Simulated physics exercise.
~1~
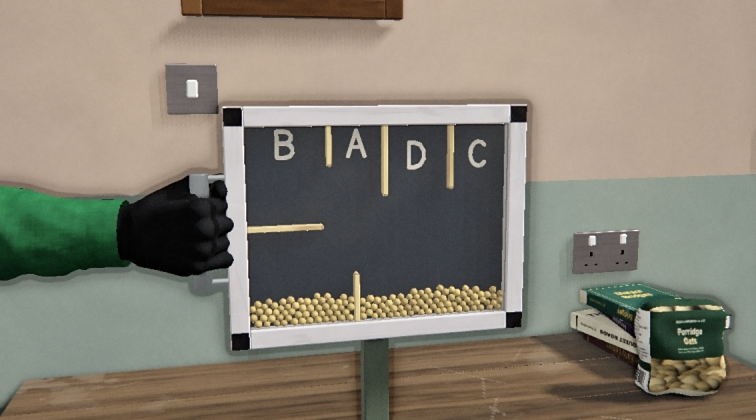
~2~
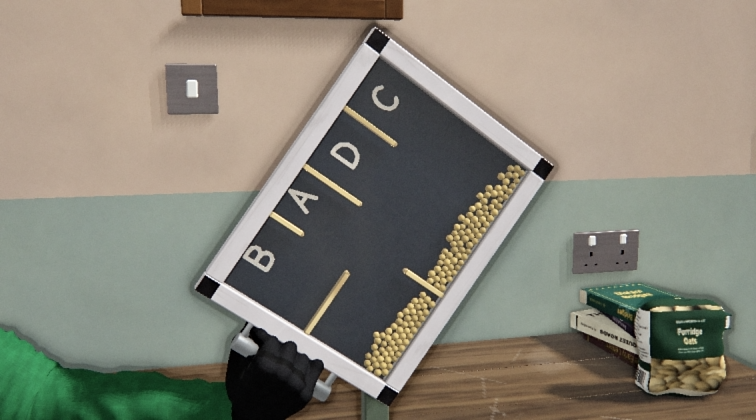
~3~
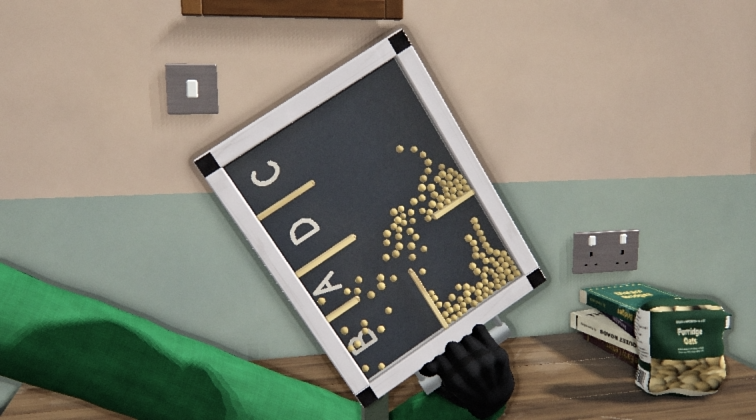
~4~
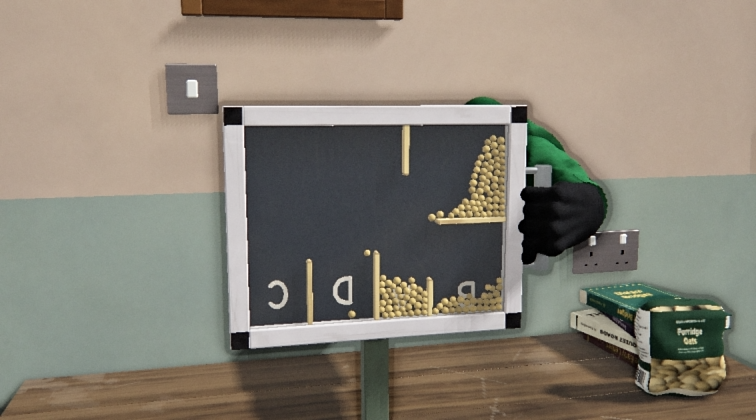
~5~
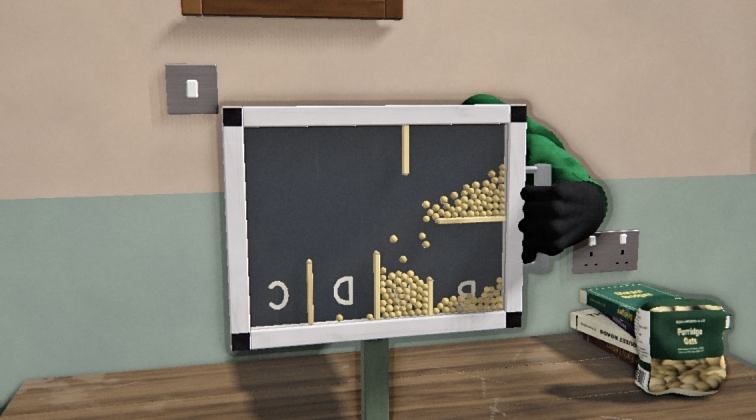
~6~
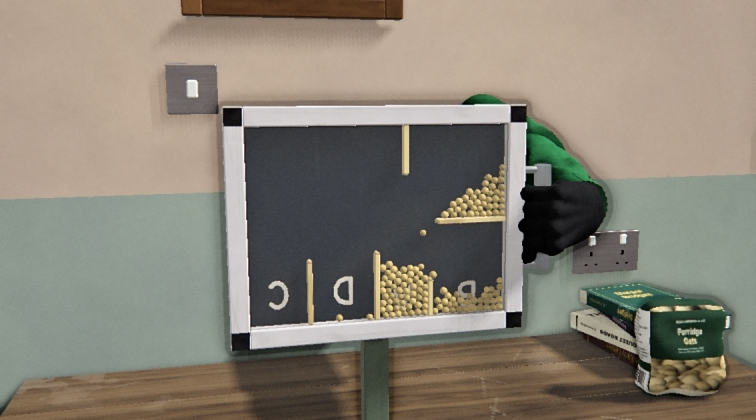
The video shows a black-gloved hand turning a framed box of chickpeas counterclockwise until it is upside down; the chickpeas slide and tumble, a few still spilling after it stops, and end heaped on a right-hand shelf and in the two rightmost lettered pockets below.
